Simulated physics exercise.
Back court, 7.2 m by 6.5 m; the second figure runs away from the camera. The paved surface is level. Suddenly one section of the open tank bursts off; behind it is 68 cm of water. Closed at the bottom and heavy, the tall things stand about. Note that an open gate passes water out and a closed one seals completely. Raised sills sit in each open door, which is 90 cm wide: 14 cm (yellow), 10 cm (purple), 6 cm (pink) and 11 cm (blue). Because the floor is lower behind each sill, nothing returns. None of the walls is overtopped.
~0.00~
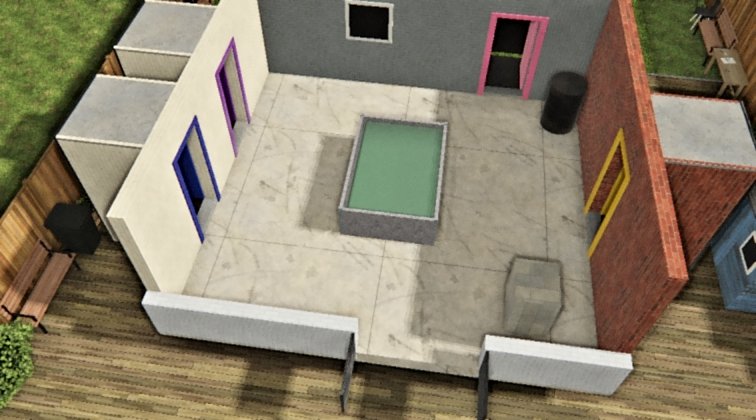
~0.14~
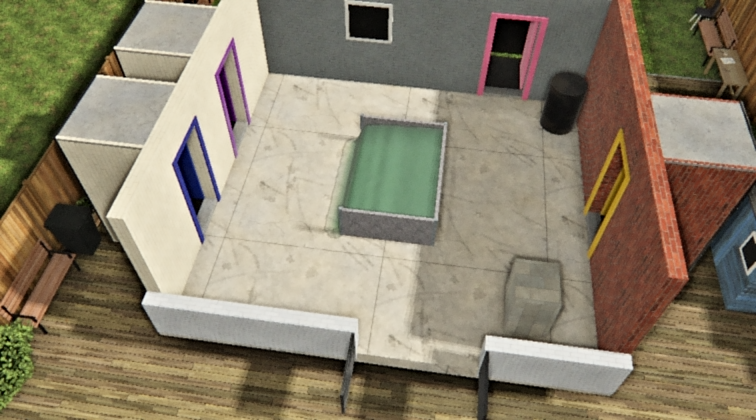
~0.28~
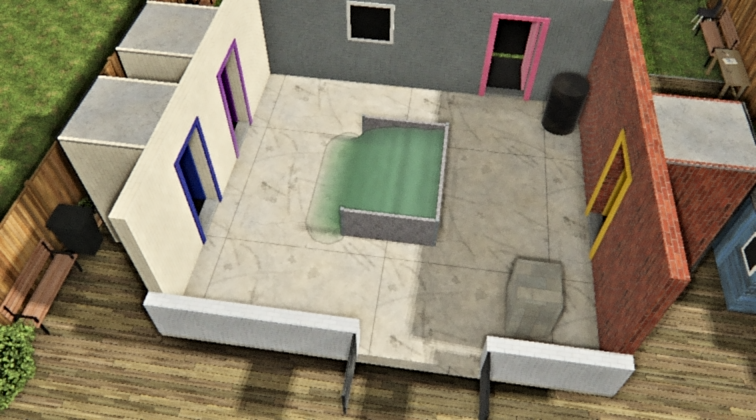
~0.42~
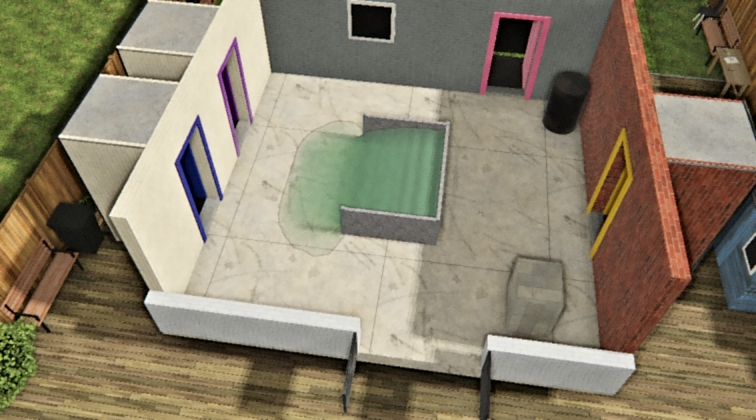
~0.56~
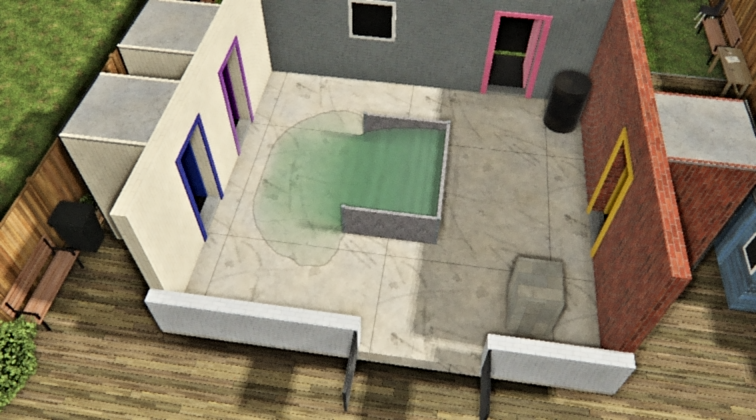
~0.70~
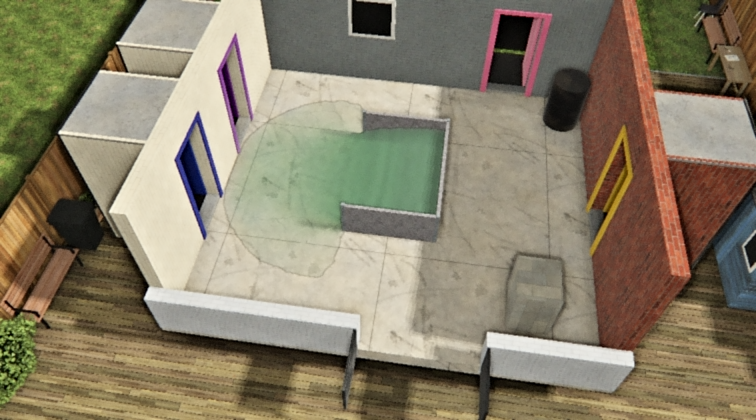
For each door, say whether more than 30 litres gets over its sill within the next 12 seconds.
My prediction: Watch the yellow door: It will not outstrip the limit; watch the purple door: It will outstrip the limit; watch the pink door: It will not outstrip the limit; watch the blue door: It will outstrip the limit.
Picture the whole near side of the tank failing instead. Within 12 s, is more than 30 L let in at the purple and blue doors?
The purple door comes out less than that and the blue door less than that.
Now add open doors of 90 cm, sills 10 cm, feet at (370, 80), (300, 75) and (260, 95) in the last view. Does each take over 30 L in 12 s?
In turn: Short of it, beyond it, beyond it.
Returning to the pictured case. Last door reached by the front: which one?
The yellow door is last.
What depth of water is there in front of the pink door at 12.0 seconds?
6.0 cm.
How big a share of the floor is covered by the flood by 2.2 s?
Wet share: About 30 %.
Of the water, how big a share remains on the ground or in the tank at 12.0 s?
78 %.
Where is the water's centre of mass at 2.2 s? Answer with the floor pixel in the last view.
Roughly (306, 177).
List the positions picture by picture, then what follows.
The first frame shows the open tank at (396, 167) is whole and still, 68 cm deep.
In the second frame, the front is at (338, 236), 1.3 m from the gap at (354, 176); 0.6 m2 of floor is under water; 68 cm left at the back of the open tank.
In the third frame, water pours out at (356, 179) and has run 1.5 m, to (348, 135); typically 12 cm deep outside, 68 cm at the open tank's back.
In the fourth frame, water pours out at (356, 179) and has run 1.8 m, to (299, 244); typically 11 cm deep outside, 61 cm at the open tank's back.
In the fifth frame, the front is at (284, 251), 2.1 m from the gap at (357, 178); 5.8 m2 of floor is under water; 58 cm left at the back of the open tank.
In the sixth frame, the front is at (228, 203), 2.6 m from the gap at (356, 176); 8.2 m2 of floor is under water; 56 cm left at the back of the open tank.
After 1.4 s water covers 30 % of the floor and is deepest (42 cm) near (232, 170); yellow door not reached, purple door 29 cm at the sill, 67 L in, pink door not reached, blue door 28 cm at the sill, 34 L in.
After 2.2 s water covers 30 % of the floor and is deepest (39 cm) near (177, 310); yellow door not reached, purple door 30 cm at the sill, 192 L in, pink door not reached, blue door 28 cm at the sill, 116 L in.
After 3.5 s water covers 45 % of the floor and is deepest (28 cm) near (270, 74); yellow door not reached, purple door 17 cm at the sill, 283 L in, pink door not reached, blue door 16 cm at the sill, 177 L in.
After 7.0 s water covers 90 % of the floor and is deepest (14 cm) near (574, 100); yellow door 7 cm at the sill, 0 L in, purple door 8 cm at the sill, 300 L in, pink door 3 cm at the sill, 0 L in, blue door 8 cm at the sill, 186 L in.
After 12.0 s water covers 100 % of the floor and is deepest (10 cm) near (470, 206); yellow door 7 cm at the sill, 0 L in, purple door 4 cm at the sill, 300 L in, pink door 6 cm at the sill, 8 L in, blue door 4 cm at the sill, 186 L in.
